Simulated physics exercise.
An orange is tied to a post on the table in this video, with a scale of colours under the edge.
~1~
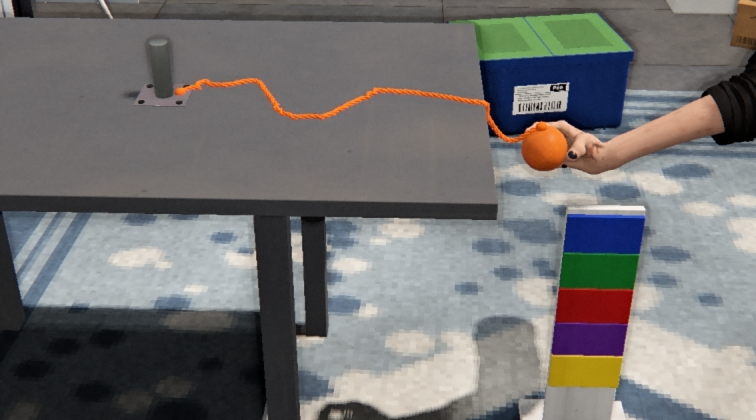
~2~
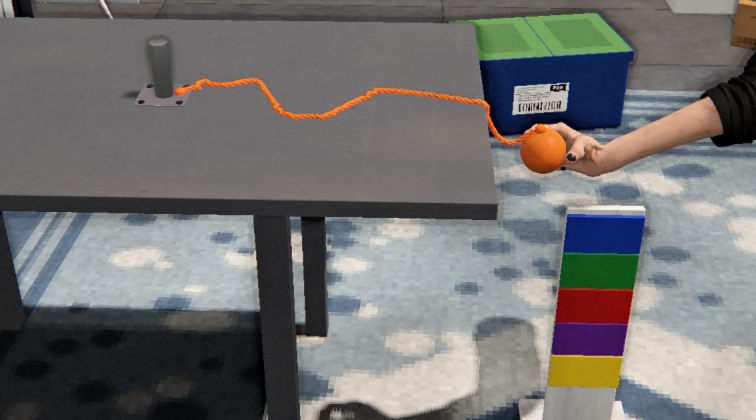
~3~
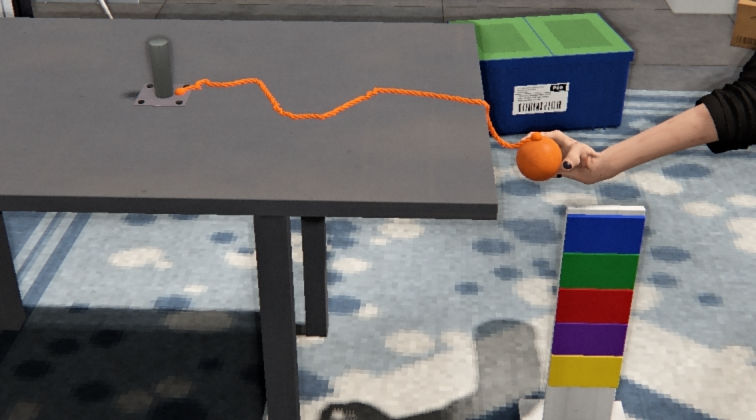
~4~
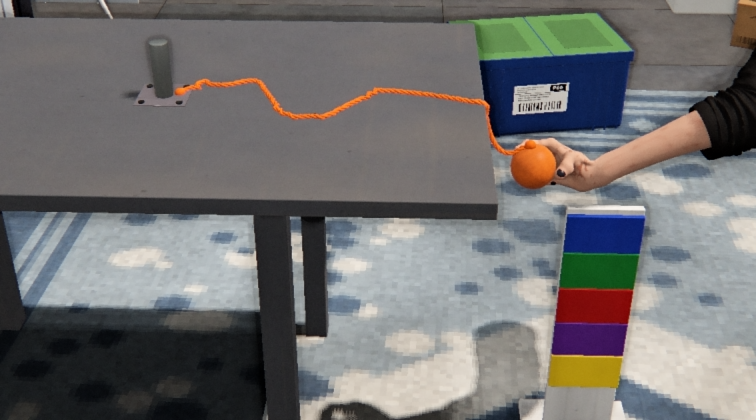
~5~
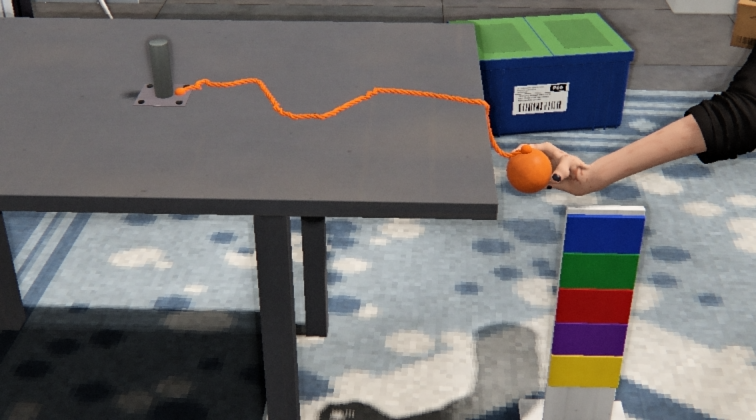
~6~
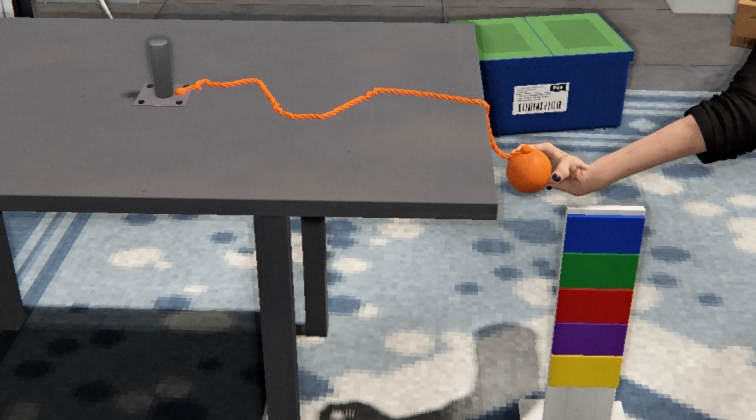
A hand reaching in from the right holds an orange ball just off the edge of a dark table, seen from slightly above in a room with a patterned blue rug. An orange cord winds from a grey post across the tabletop to the ball, above a blue, green, red, purple and yellow strip. The hand shifts the ball slightly left and down, while the cord on the table stays still.
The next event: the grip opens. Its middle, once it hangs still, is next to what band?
Next to the red one.
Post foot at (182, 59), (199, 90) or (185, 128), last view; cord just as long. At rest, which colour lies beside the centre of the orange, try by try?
Red, purple, purple.
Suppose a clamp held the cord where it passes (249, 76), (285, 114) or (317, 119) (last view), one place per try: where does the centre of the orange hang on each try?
About (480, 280), (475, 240) and (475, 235).
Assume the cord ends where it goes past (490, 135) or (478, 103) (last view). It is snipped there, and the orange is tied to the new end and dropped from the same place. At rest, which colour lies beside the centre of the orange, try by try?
In order, the results are green and blue.
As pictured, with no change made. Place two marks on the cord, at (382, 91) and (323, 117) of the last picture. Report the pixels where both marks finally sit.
Final spots: (485, 127), then (411, 103).
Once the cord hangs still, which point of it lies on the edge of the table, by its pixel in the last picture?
It lies at about (369, 94).
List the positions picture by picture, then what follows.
The first picture shows orange (544, 148); blue (604, 236); green (599, 272); red (594, 307); purple (590, 341); yellow (585, 373).
The second picture shows orange (543, 151); cord through (208, 82) (268, 94) (323, 118) (382, 91) (472, 102).
The third picture shows orange (539, 158).
The fourth picture shows orange (533, 166); cord through (208, 82) (268, 94) (323, 118) (382, 91) (472, 102).
The fifth picture shows orange (529, 171).
The sixth picture shows orange (529, 171); cord through (208, 82) (268, 94) (323, 118) (382, 91) (472, 102).
Soon after, orange near (481, 286); level with red.
After that, orange near (479, 303); level with red.
In the end, orange near (476, 303); level with red. Its middle rests at the red band.
